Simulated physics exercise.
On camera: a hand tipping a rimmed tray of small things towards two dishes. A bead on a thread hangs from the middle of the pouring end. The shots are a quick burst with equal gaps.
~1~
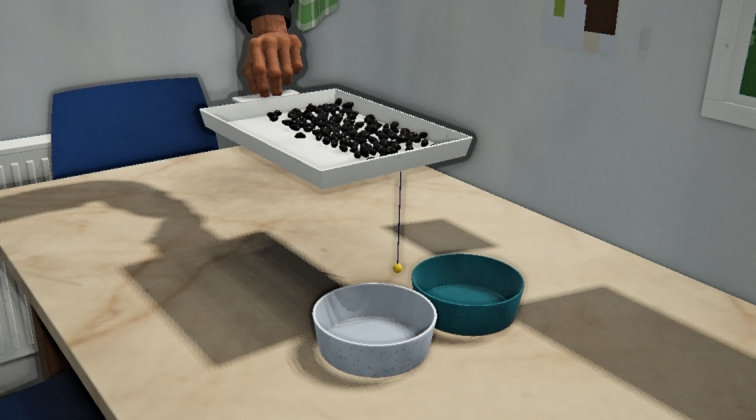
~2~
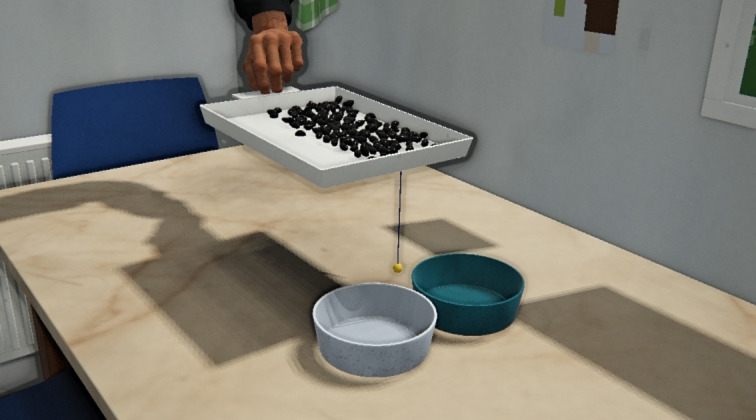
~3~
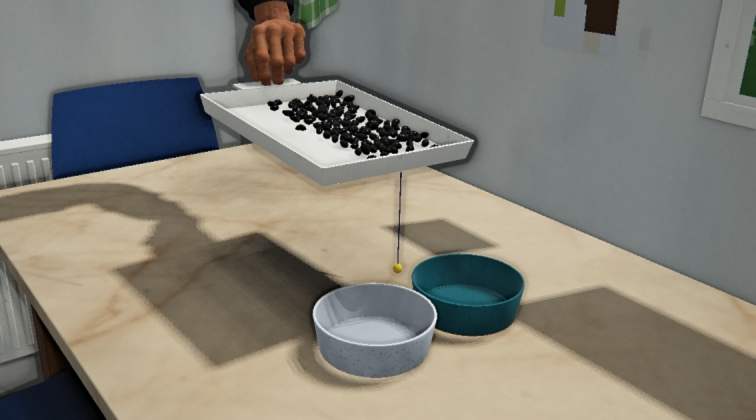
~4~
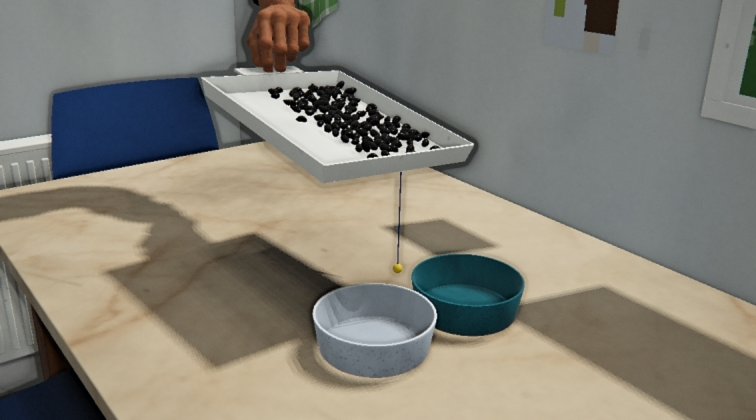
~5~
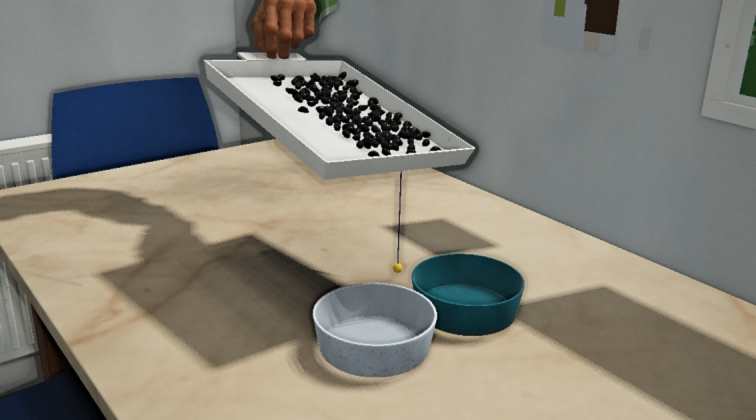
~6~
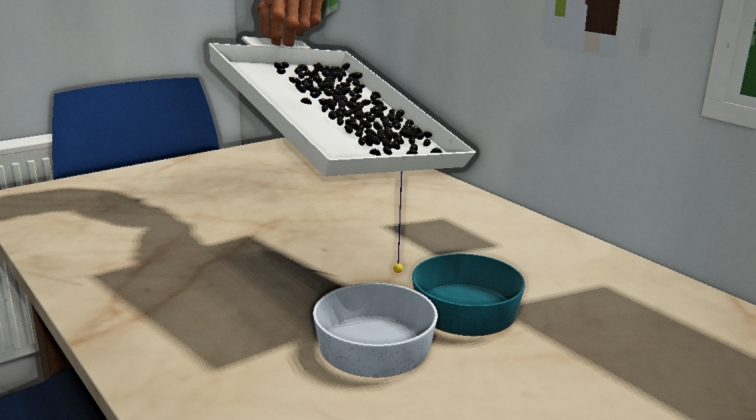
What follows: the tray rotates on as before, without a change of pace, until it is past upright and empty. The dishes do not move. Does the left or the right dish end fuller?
The right dish gets more.
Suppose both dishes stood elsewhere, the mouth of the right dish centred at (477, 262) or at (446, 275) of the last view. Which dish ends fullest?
In turn: The dish on the right; the right-hand dish.
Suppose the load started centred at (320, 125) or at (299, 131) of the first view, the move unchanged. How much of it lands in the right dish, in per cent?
The first gives 90 %, the second 90 %.
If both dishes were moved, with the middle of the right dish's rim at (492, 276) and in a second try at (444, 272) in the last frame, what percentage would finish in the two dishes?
Near 80 % and 90 %.
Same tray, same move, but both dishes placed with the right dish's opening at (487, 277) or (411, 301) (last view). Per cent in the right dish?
The first gives 90 %, the second 10 %.
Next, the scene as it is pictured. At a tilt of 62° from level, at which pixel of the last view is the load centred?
Close to (421, 115).
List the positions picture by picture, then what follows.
Corners of the pouring end (323, 168) and (466, 137), level; middle of the load (345, 130), black beans; left dish (413, 354); right dish (507, 315); bead on its thread (397, 268), in the first picture.
Corners of the pouring end (323, 168) and (467, 137), level; middle of the load (346, 129), in the second picture.
Corners of the pouring end (324, 166) and (468, 140), tipped barely, lowest at the right corner; middle of the load (346, 125), in the third picture.
Corners of the pouring end (326, 163) and (468, 143), tipped a little, lowest at the right corner; middle of the load (347, 118), in the fourth picture.
Corners of the pouring end (328, 160) and (469, 147), tipped a little, lowest at the right corner; middle of the load (349, 112), in the fifth picture.
Corners of the pouring end (331, 157) and (470, 150), tipped clearly, lowest at the right corner; middle of the load (351, 106); left dish (413, 354); right dish (507, 315), in the sixth picture.
Just after the last frame, tray tipped steeply; every one on the tray.
A moment on, tray tipped past a quarter turn; roughly a quarter on the tray; roughly half in the right dish; about a tenth outside both; roughly a quarter in the air.
Further on, tray tipped past a quarter turn; almost all in the right dish; about a tenth outside both.
When it is over, tray tipped past a quarter turn; not one in the left dish; almost all in the right dish; about a tenth outside both.
